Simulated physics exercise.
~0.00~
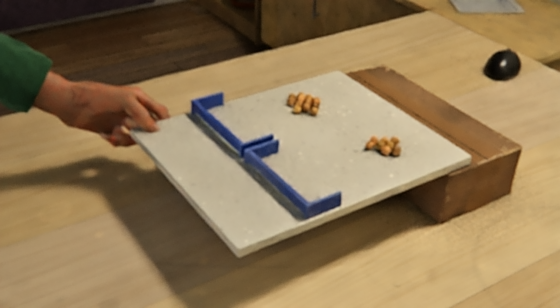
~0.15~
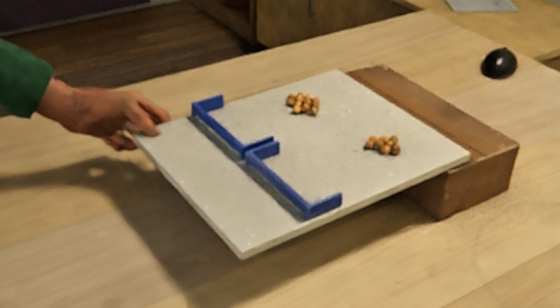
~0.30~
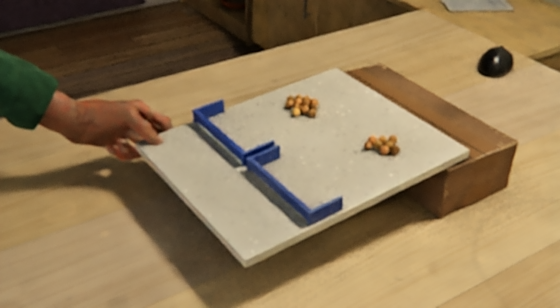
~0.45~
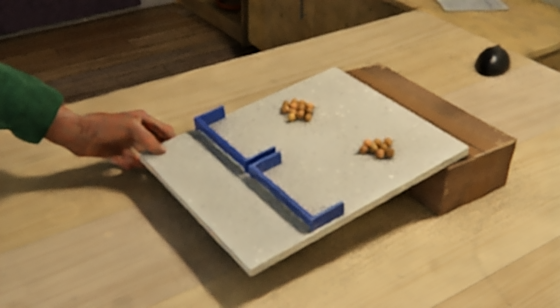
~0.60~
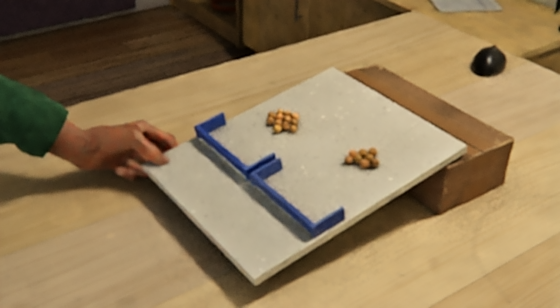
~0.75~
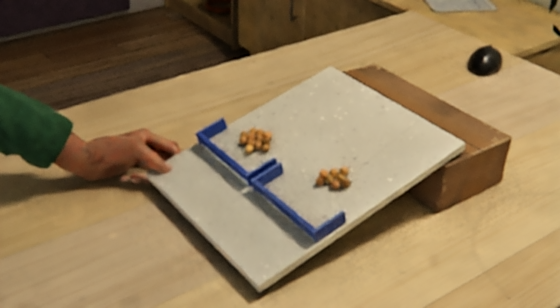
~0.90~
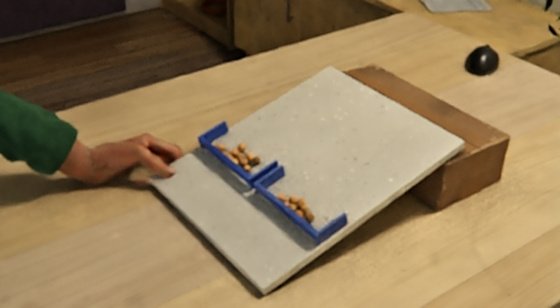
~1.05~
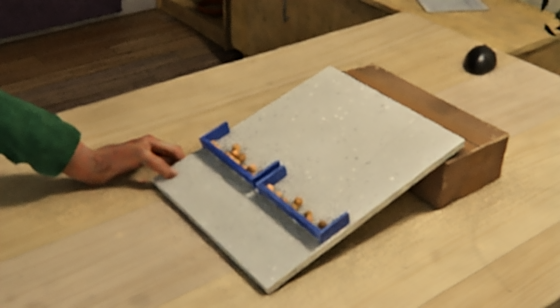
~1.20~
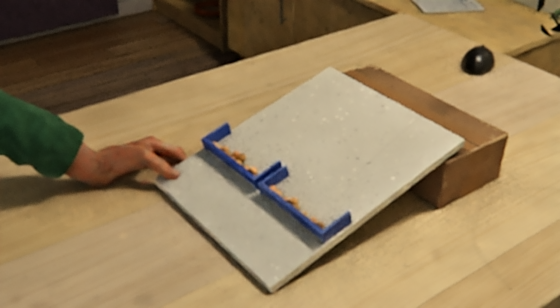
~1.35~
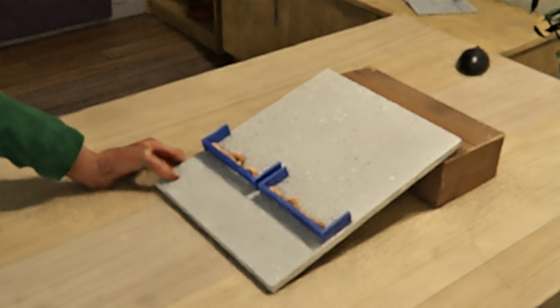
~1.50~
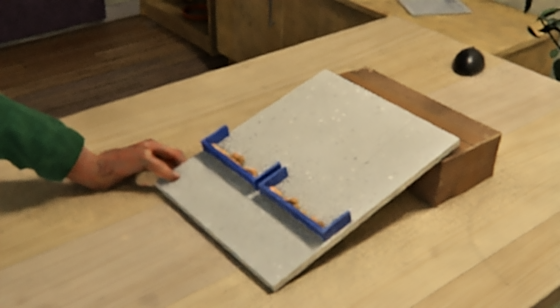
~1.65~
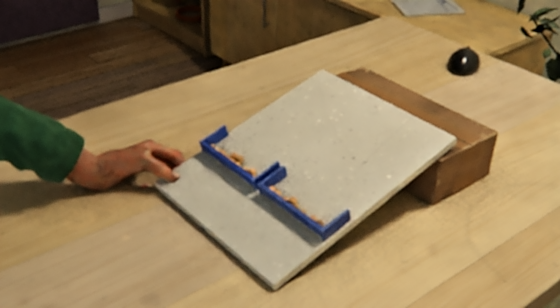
A pale board propped on a brown box was lowered at its left end by a hand until it sloped like a ramp, and two small piles of orange-brown pieces slid down it and ended up gathered against the blue bars.
